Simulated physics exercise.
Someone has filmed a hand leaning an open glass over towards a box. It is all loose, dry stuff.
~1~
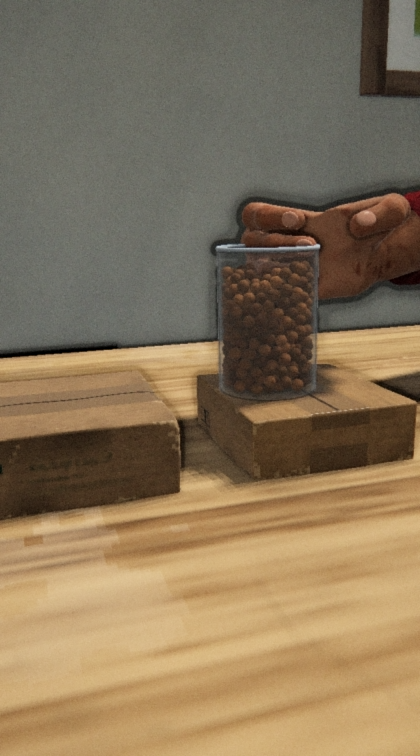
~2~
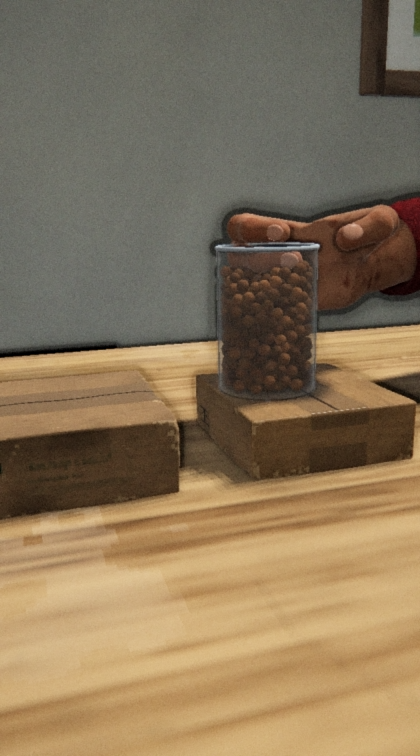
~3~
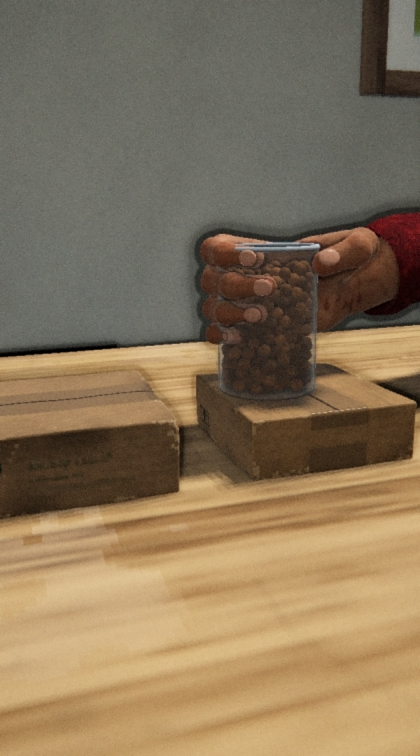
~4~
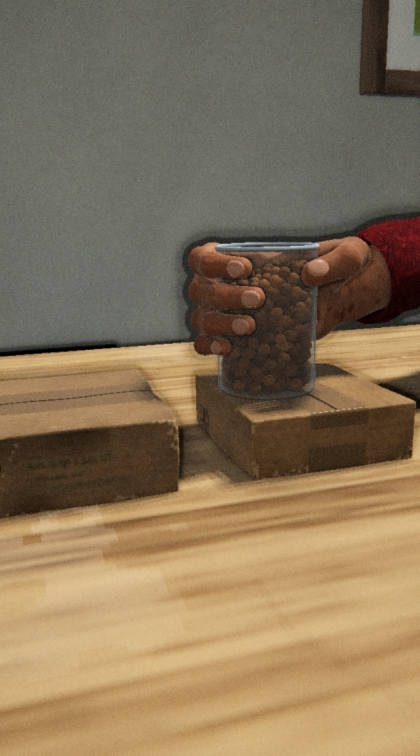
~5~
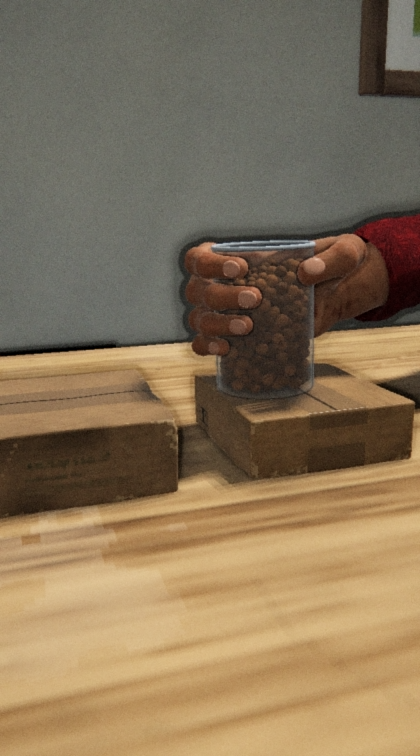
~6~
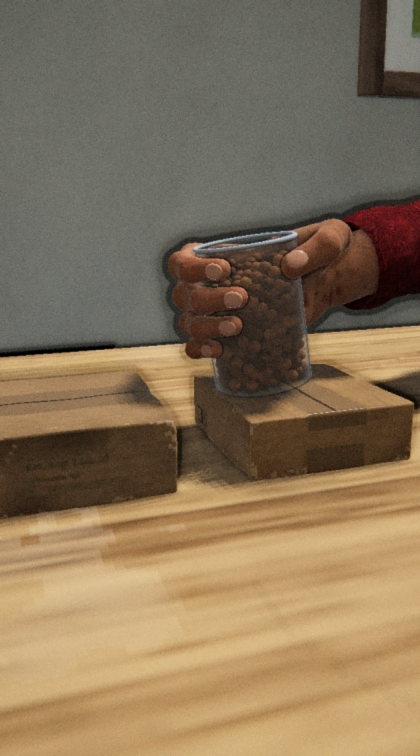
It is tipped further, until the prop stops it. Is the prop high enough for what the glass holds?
The load starts tumbling out.
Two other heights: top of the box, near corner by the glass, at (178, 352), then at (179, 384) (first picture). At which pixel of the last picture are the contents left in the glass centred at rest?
One: (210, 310). Two: (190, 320).
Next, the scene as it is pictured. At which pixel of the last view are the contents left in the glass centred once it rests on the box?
Near (165, 345).
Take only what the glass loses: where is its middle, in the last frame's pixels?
Around (36, 396).
Then, 0.34 s on from there, the glass leans 28°; everything is still inside.
Then, 0.76 s on from there, the glass leans 53°; everything is still inside.
Then, 1.22 s on from there, the glass leans 79°; a stray few of the cereal balls out of it.
In the end, the glass rests on the box at 80°; a small part of the cereal balls out of it.
